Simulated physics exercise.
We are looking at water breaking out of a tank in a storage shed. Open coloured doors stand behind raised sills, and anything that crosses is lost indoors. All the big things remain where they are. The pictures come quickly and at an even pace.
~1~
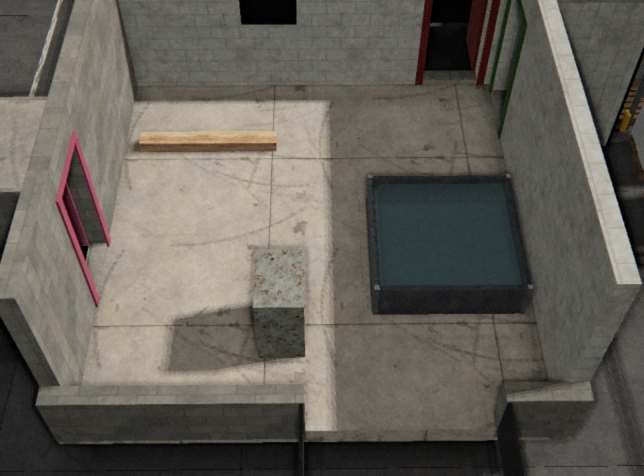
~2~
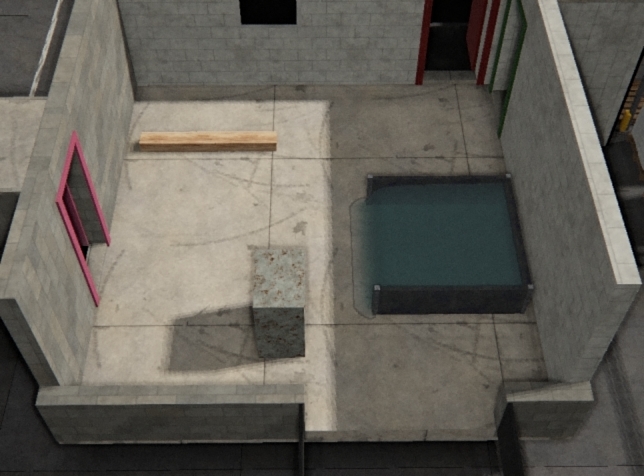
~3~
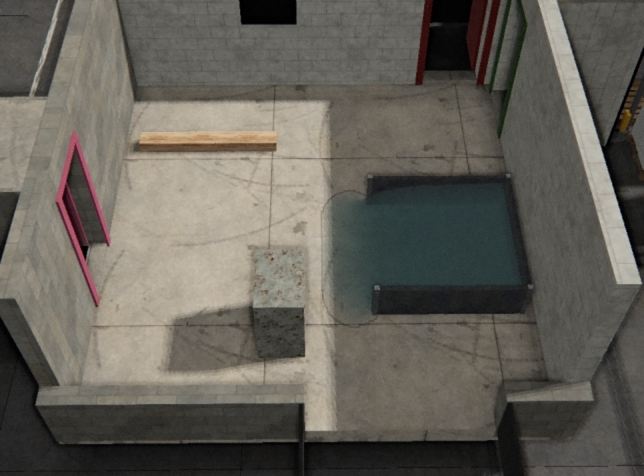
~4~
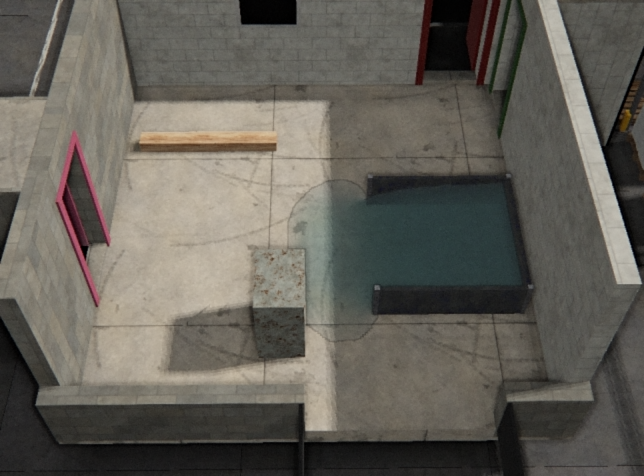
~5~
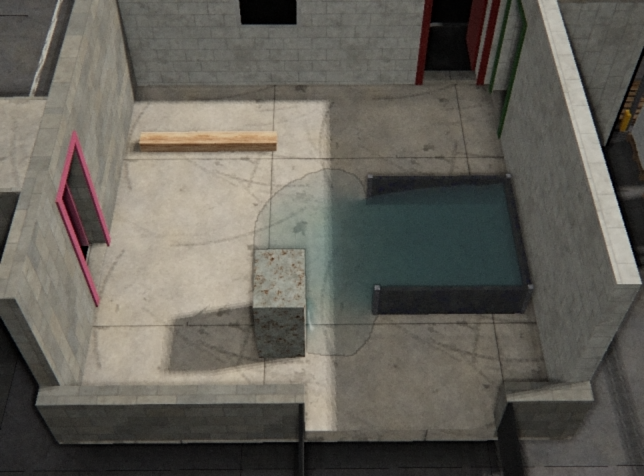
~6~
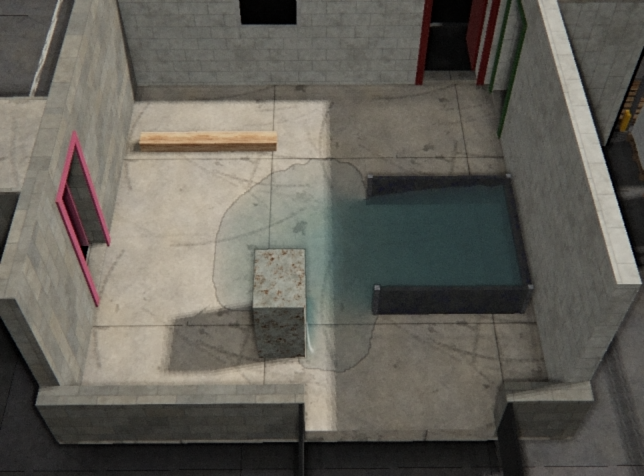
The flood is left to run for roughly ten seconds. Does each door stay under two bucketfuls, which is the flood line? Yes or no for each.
Pink door - no, it floods; green door - yes, stays under; red door - yes, stays under.
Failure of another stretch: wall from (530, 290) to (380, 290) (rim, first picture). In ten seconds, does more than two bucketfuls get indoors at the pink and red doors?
In short: Pink falls short, red falls short.
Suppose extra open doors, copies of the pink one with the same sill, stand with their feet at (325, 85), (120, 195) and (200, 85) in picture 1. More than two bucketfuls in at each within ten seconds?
First falls short, then tops the limit, then falls short.
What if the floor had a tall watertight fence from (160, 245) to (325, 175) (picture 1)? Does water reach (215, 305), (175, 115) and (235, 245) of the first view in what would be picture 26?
The first is inundated, the second still bare and the third inundated.
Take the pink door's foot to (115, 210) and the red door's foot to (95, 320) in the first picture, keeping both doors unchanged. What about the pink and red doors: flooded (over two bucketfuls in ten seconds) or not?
Pink: Above; red: Above.
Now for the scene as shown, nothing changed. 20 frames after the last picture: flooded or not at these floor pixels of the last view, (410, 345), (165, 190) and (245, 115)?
First spot not wet, second inundated, third not wet.
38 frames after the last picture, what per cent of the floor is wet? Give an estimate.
Some 70 per cent.
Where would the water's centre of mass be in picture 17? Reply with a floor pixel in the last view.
Estimate: (306, 249).
A moment on, water covers 35 % of the floor; the pink door wet at the sill, nothing in, the green door not reached, the red door not reached.
Next, water covers 45 % of the floor; the pink door over two buckets in, the green door not reached, the red door not reached.
Then, water covers 50 % of the floor; the pink door far over two buckets in, the green door not reached, the red door not reached.
Later, water covers 70 % of the floor; the pink door far over two buckets in, the green door not reached, the red door not reached.
In the end, water covers 95 % of the floor; the pink door far over two buckets in, the green door wet at the sill, nothing in, the red door wet at the sill, nothing in.
